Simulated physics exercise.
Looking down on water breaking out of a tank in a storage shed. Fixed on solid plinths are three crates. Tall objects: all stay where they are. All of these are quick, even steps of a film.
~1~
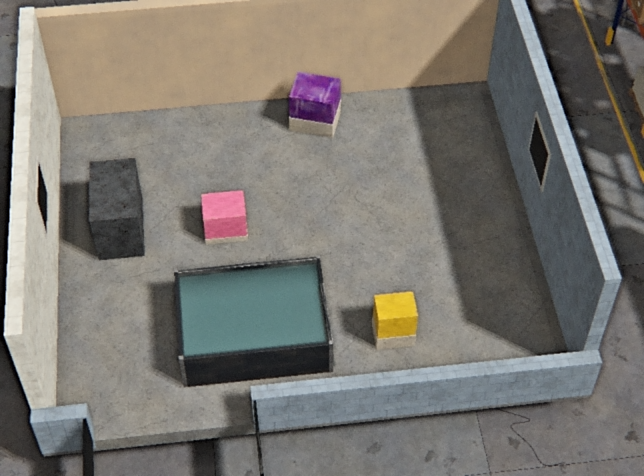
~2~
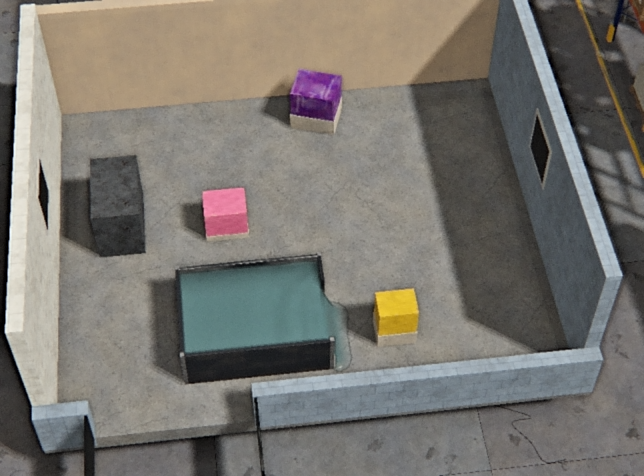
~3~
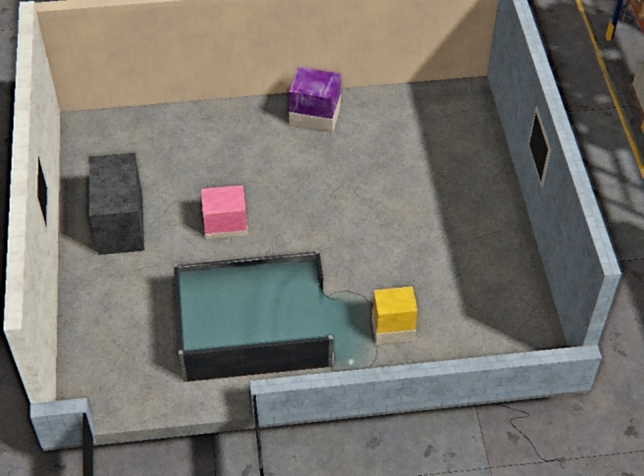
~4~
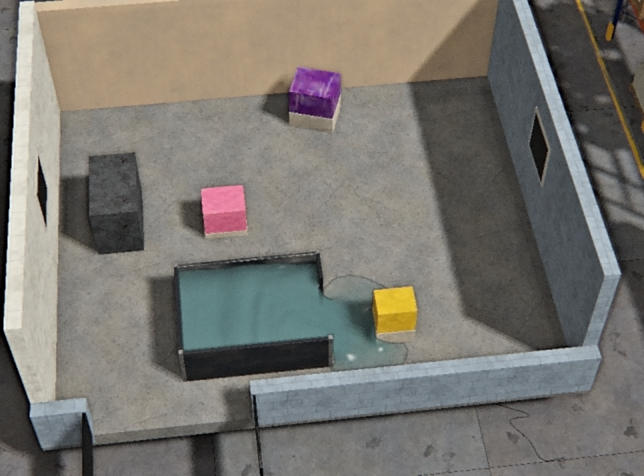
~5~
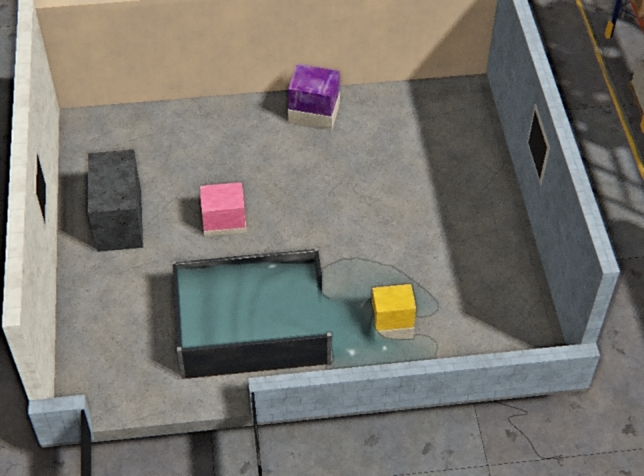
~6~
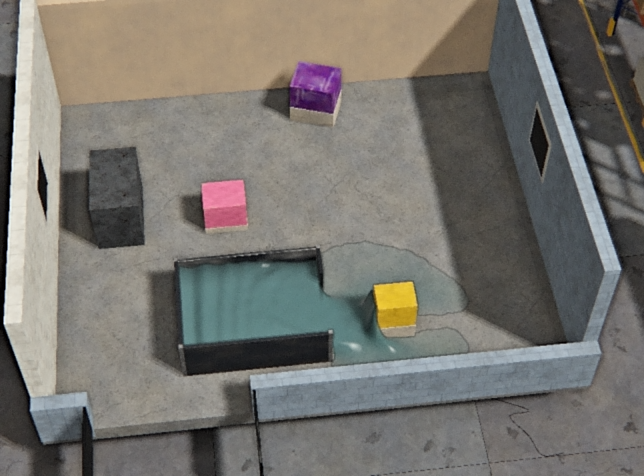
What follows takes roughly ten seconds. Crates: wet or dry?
Purple crate, dry; pink crate, dry; yellow crate, wet.
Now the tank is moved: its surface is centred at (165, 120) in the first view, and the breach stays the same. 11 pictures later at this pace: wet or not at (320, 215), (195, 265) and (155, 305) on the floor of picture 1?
Submerged, untouched, untouched.
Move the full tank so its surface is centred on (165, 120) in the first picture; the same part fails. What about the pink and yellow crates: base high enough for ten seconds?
Pink: Untouched; yellow: Untouched.
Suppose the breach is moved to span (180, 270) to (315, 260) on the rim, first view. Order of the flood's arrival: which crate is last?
Answer: The yellow-painted one.
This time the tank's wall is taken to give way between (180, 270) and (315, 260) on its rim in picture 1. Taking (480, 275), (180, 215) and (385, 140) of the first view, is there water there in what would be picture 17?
Unwetted / soaked / soaked.
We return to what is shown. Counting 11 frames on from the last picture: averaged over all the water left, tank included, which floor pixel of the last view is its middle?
I'd mark it close to (349, 314).
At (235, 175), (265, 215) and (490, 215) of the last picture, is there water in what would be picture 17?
Result by point, in sequence: Unwetted, then unwetted, then waterlogged.
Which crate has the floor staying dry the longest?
I'd say the crate marked pink is last.
A moment on, water covers 20 % of the floor; the purple crate not reached, the pink crate not reached, the yellow crate water round its plinth.
Next, water covers 35 % of the floor; the purple crate not reached, the pink crate not reached, the yellow crate water round its plinth.
Then, water covers 55 % of the floor; the purple crate water round its plinth, the pink crate not reached, the yellow crate water round its plinth.
Later, water covers 60 % of the floor; the purple crate water round its plinth, the pink crate water round its plinth, the yellow crate water round its plinth.
In the end, water covers 85 % of the floor; the purple crate stayed above the water, the pink crate stayed above the water, the yellow crate was topped.
